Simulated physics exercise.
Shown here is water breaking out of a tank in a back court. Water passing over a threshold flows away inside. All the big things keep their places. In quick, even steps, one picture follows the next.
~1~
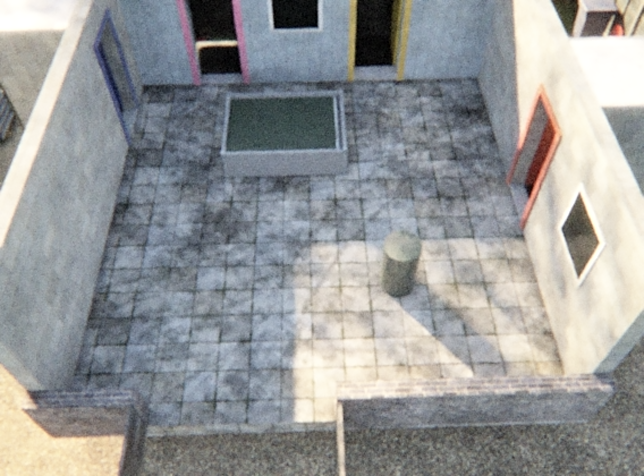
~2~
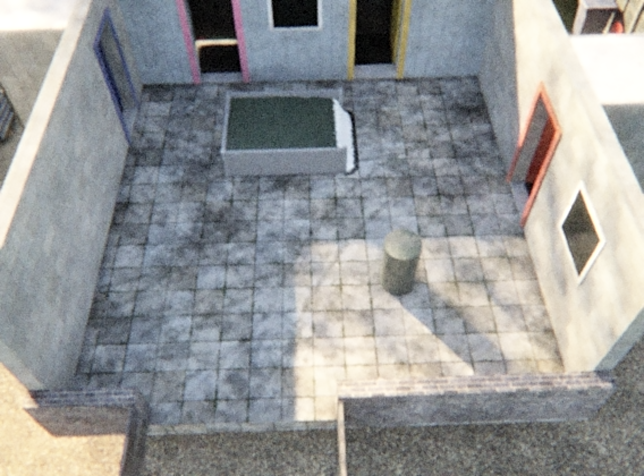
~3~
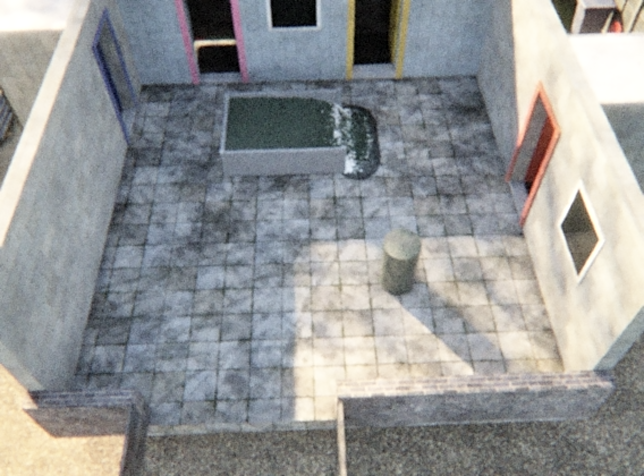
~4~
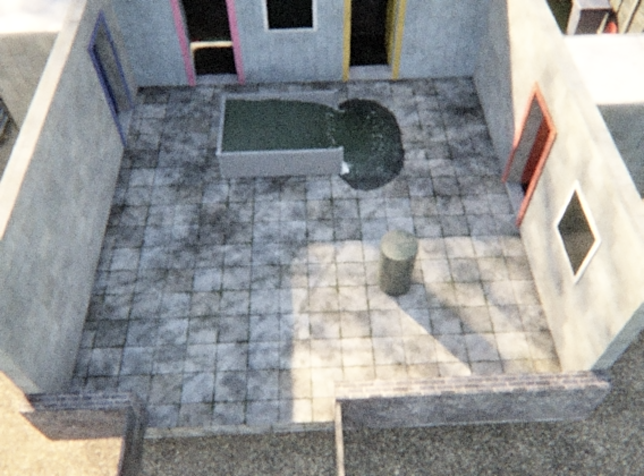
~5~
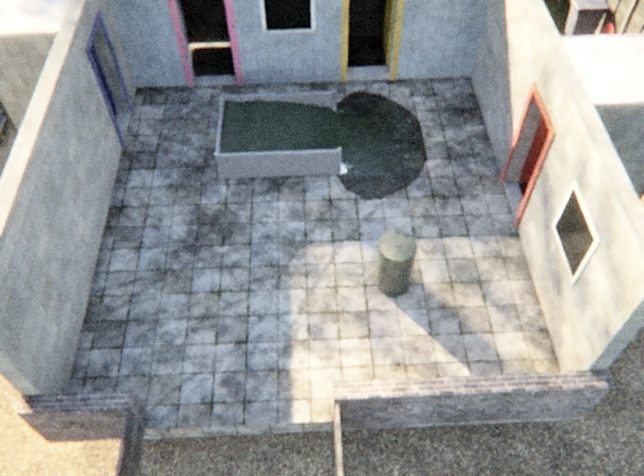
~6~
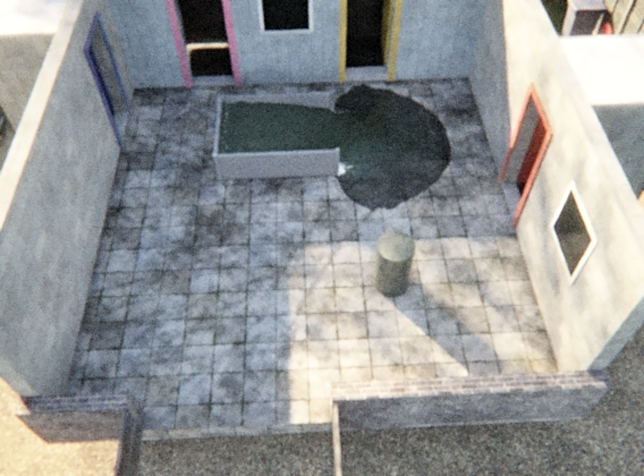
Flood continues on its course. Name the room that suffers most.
Red.
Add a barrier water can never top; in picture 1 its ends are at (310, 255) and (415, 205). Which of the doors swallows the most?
That's the red-painted one.
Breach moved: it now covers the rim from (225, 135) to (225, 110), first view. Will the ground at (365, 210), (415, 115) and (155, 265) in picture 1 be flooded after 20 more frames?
Untouched, untouched, soaked.
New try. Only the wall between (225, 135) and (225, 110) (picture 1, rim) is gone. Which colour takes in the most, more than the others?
It's the blue door.
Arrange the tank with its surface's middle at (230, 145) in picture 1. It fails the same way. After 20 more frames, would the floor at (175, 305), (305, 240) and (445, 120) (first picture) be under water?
Point by point, the spots are not hit, not hit and hit.
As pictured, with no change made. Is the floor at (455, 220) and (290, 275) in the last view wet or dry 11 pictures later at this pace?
The first spot is swamped and the second is spared.
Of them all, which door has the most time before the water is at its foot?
The final one is the one in blue.
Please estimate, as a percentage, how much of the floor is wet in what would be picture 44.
It should be close to 50 %.
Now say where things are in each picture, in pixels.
The first picture shows still water in the tank at (285, 124).
In the second picture, water pours out at (341, 136) and has run to (345, 113).
In the third picture, water pours out at (340, 136) and has run to (356, 109).
In the fourth picture, the front is at (383, 111), out from the gap at (337, 138).
In the fifth picture, water pours out at (335, 139) and has run to (414, 123).
In the sixth picture, water pours out at (333, 139) and has run to (437, 125).
A moment on, water covers 20 % of the floor; blue door not reached, pink door not reached, yellow door wet at the sill, nothing in, red door not reached.
Next, water covers 25 % of the floor; blue door not reached, pink door not reached, yellow door wet at the sill, nothing in, red door a trickle in.
Then, water covers 30 % of the floor; blue door not reached, pink door not reached, yellow door wet at the sill, nothing in, red door some in.
Later, water covers 50 % of the floor; blue door not reached, pink door wet at the sill, nothing in, yellow door wet at the sill, nothing in, red door a lot in.
In the end, water covers 80 % of the floor; blue door wet at the sill, nothing in, pink door wet at the sill, nothing in, yellow door wet at the sill, nothing in, red door a lot in; the red door has let in the most.
